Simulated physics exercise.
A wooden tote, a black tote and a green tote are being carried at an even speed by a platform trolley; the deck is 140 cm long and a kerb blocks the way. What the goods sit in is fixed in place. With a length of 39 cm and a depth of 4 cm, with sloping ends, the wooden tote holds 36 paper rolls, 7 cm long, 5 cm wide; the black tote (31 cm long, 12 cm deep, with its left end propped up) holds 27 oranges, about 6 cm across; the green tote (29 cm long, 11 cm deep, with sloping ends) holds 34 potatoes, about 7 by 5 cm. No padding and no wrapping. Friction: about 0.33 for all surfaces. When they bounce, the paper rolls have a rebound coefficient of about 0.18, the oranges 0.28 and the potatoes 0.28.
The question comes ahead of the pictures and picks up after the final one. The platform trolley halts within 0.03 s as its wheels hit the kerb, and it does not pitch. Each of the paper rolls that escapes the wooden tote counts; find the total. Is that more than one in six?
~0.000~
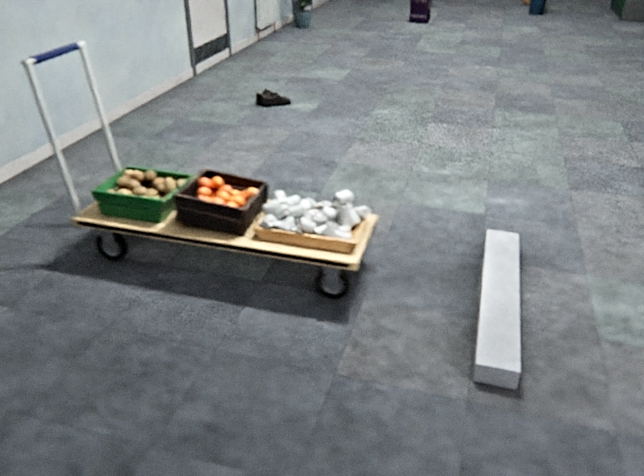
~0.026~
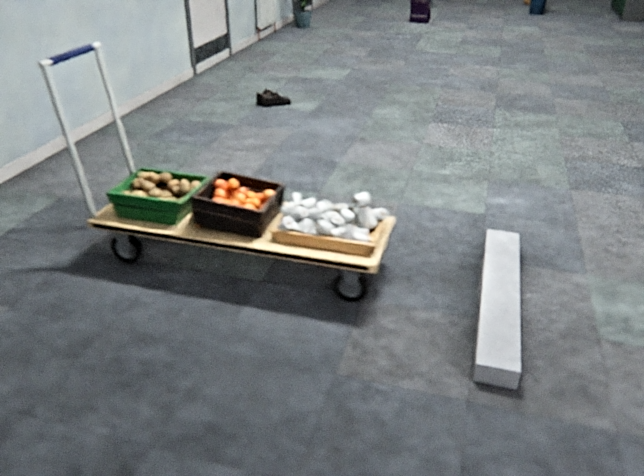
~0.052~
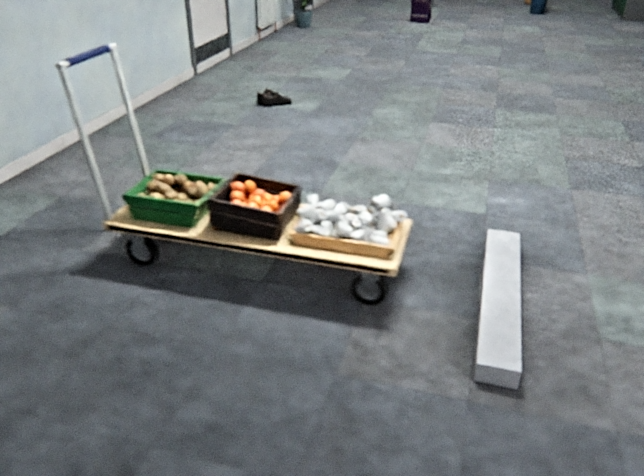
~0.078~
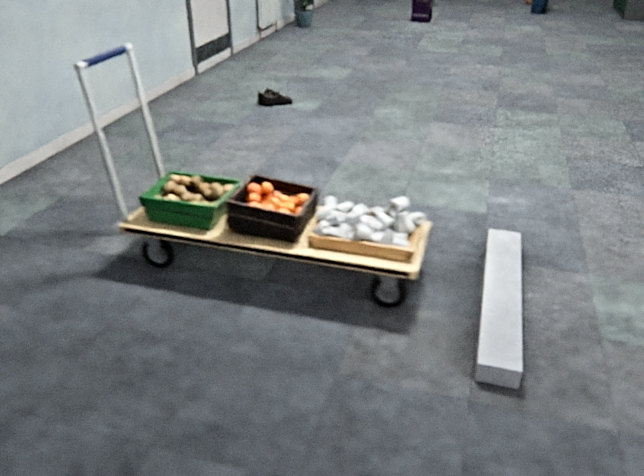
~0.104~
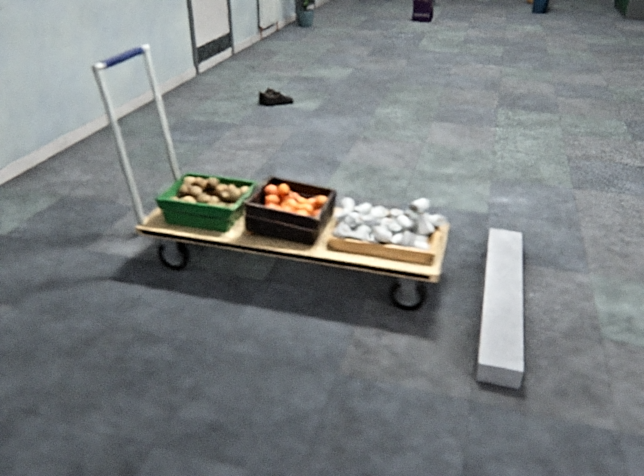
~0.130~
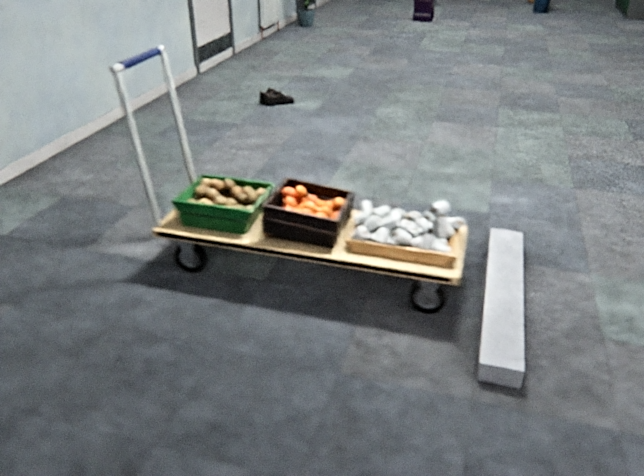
The dropped share sits above one sixth.
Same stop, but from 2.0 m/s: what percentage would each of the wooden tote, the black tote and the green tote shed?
Wooden tote 40 %, black tote 0 %, green tote 0 %.
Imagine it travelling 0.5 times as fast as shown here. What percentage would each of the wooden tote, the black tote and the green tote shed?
Wooden tote 30, black tote 0, green tote 0 per cent.
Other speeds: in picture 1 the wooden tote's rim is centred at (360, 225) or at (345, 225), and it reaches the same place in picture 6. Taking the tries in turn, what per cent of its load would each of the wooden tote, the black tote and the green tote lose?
For the wooden tote it's 30 % and then 40 %, for the black tote 0 % and then 0 %, and for the green tote 0 % and then 0 %.
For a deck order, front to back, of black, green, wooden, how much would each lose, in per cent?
In that arrangement the wooden tote sheds 60 per cent of its load, the black tote 0 per cent, and the green tote 20 per cent.
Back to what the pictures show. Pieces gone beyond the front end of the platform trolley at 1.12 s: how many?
Count: Approx. 20.
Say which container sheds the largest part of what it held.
Answer: The wooden tote.
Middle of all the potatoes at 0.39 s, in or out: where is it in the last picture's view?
At about (277, 208) in pixels.
After 0.17 s, contact.
After 0.27 s, 9 of 36 out of the wooden tote, 0 of 27 out of the black tote and 0 of 34 out of the green tote.
After 0.39 s, 20 of 36 out of the wooden tote, 2 of 27 out of the black tote and 7 of 34 out of the green tote.
After 0.62 s, 23 of 36 out of the wooden tote, 2 of 27 out of the black tote and 8 of 34 out of the green tote.
Final count (at 1.12 s), 24 of 36 out of the wooden tote, 2 of 27 out of the black tote and 8 of 34 out of the green tote. Asked share, 24 of 36, 67 per cent.
